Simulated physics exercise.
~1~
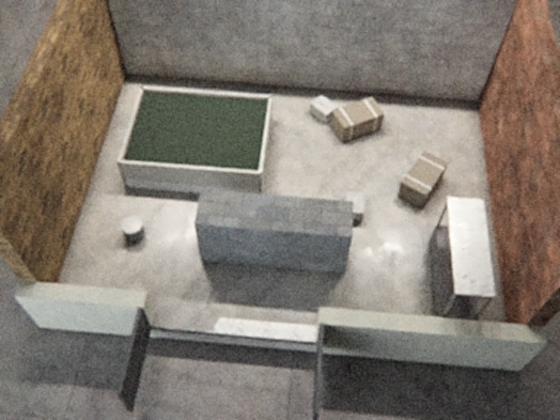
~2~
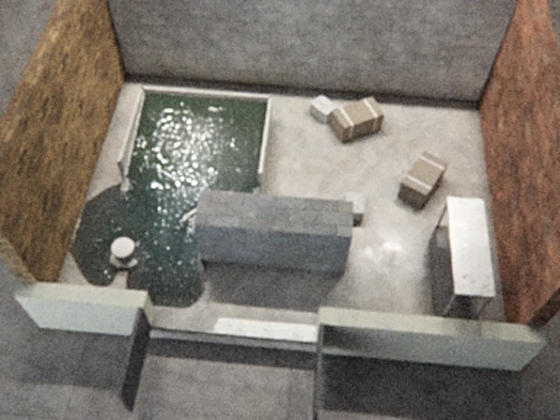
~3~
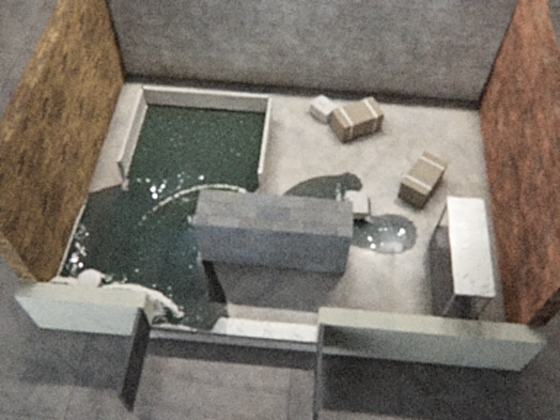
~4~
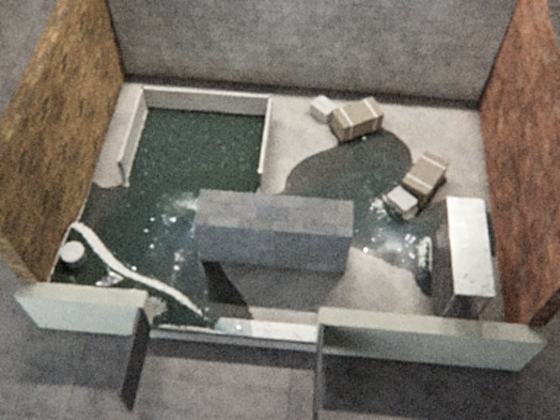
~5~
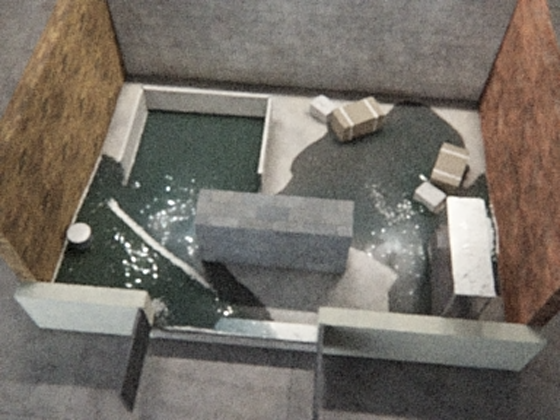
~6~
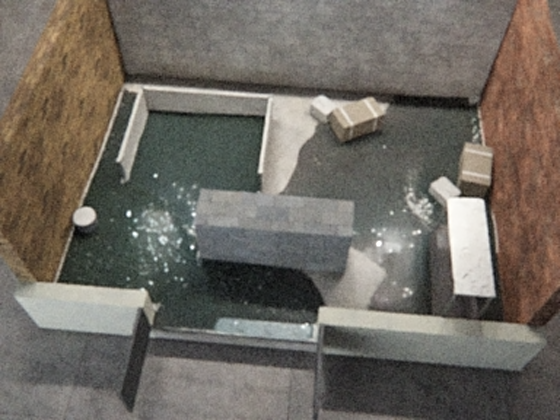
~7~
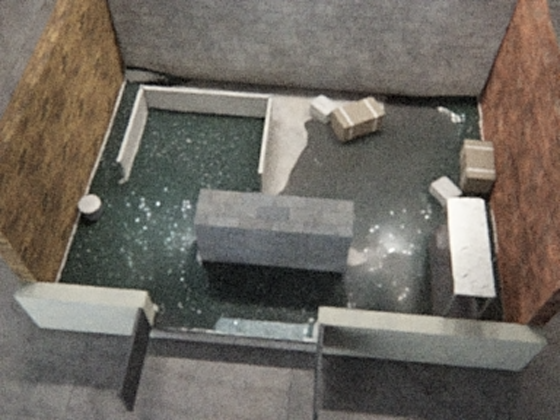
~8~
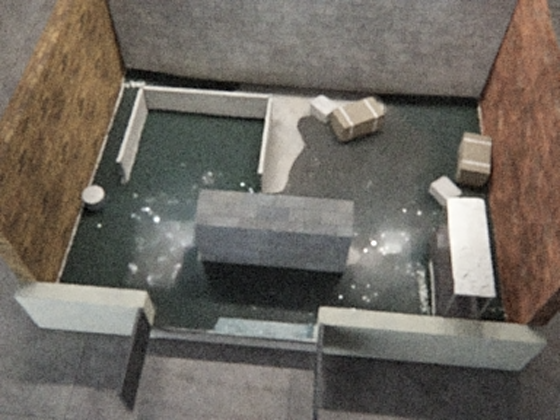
A walled tank bursts open and dark water floods the hall, shifting a few loose objects.
